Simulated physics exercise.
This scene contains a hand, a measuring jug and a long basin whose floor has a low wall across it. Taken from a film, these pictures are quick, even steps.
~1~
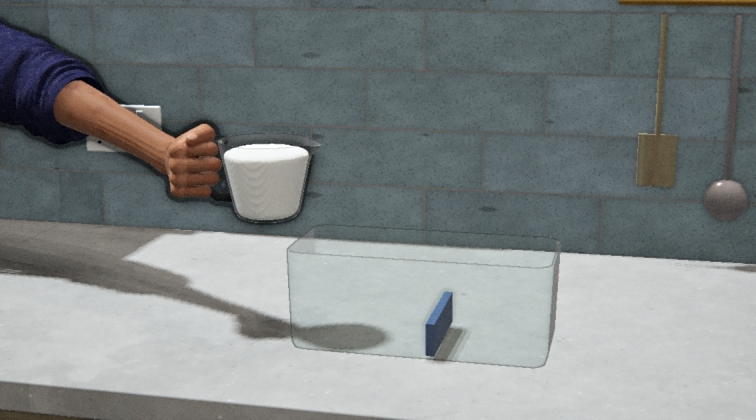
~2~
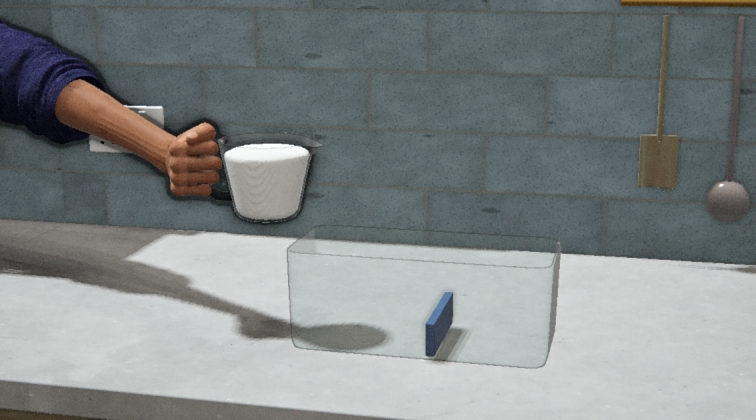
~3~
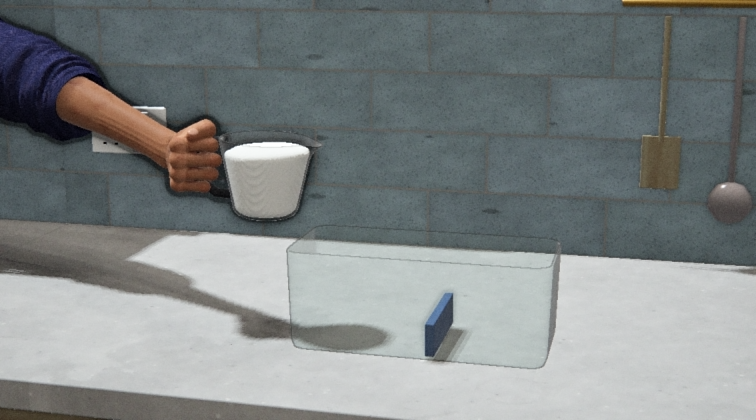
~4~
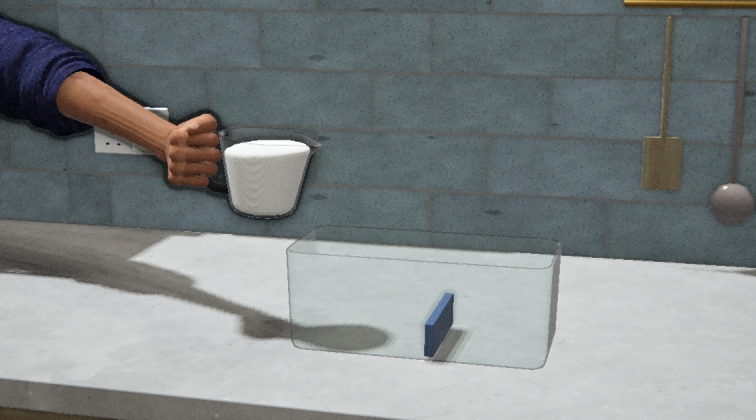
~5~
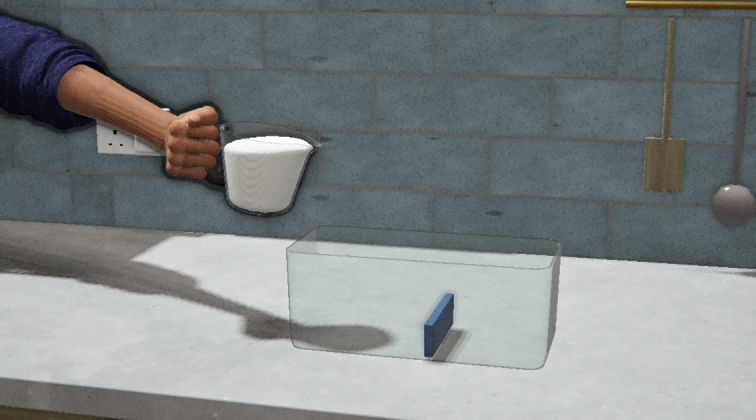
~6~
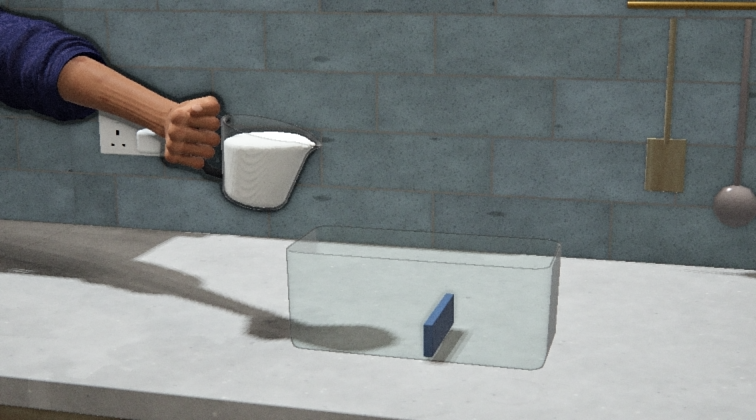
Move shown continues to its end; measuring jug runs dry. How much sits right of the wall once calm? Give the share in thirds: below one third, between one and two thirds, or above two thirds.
I expect the share right of the wall to be below a third.
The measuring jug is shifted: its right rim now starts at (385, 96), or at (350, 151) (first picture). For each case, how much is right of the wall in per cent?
Start one gives some 90 %, start two some 20 %.
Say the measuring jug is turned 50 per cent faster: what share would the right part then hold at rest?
About 5 per cent.
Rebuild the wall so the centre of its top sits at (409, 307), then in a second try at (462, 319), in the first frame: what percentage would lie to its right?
First try close to 35 percent, second try close to 20 percent.
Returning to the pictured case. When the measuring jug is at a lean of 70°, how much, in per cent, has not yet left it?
Around 65 percent remains.
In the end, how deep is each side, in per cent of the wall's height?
On the left it sits near 50, while on the right it sits near 0.
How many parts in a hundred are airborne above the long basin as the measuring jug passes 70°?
It comes to around 25 per cent.
A moment on, the tilt is 70° and 66 per cent is still to pour, 8 is left of the wall and 0 right of it.
Next, the tilt is 103° and 8 per cent is still to pour, 65 is left of the wall and 3 right of it.
Then the tilt is 107° and 0 per cent is still to pour, 93 is left of the wall and 6 right of it.
Later the tilt is 107° and 0 per cent is still to pour, 92 is left of the wall and 6 right of it.
In the end 92 per cent lies left of the wall, 6 right of it and 1 outside.
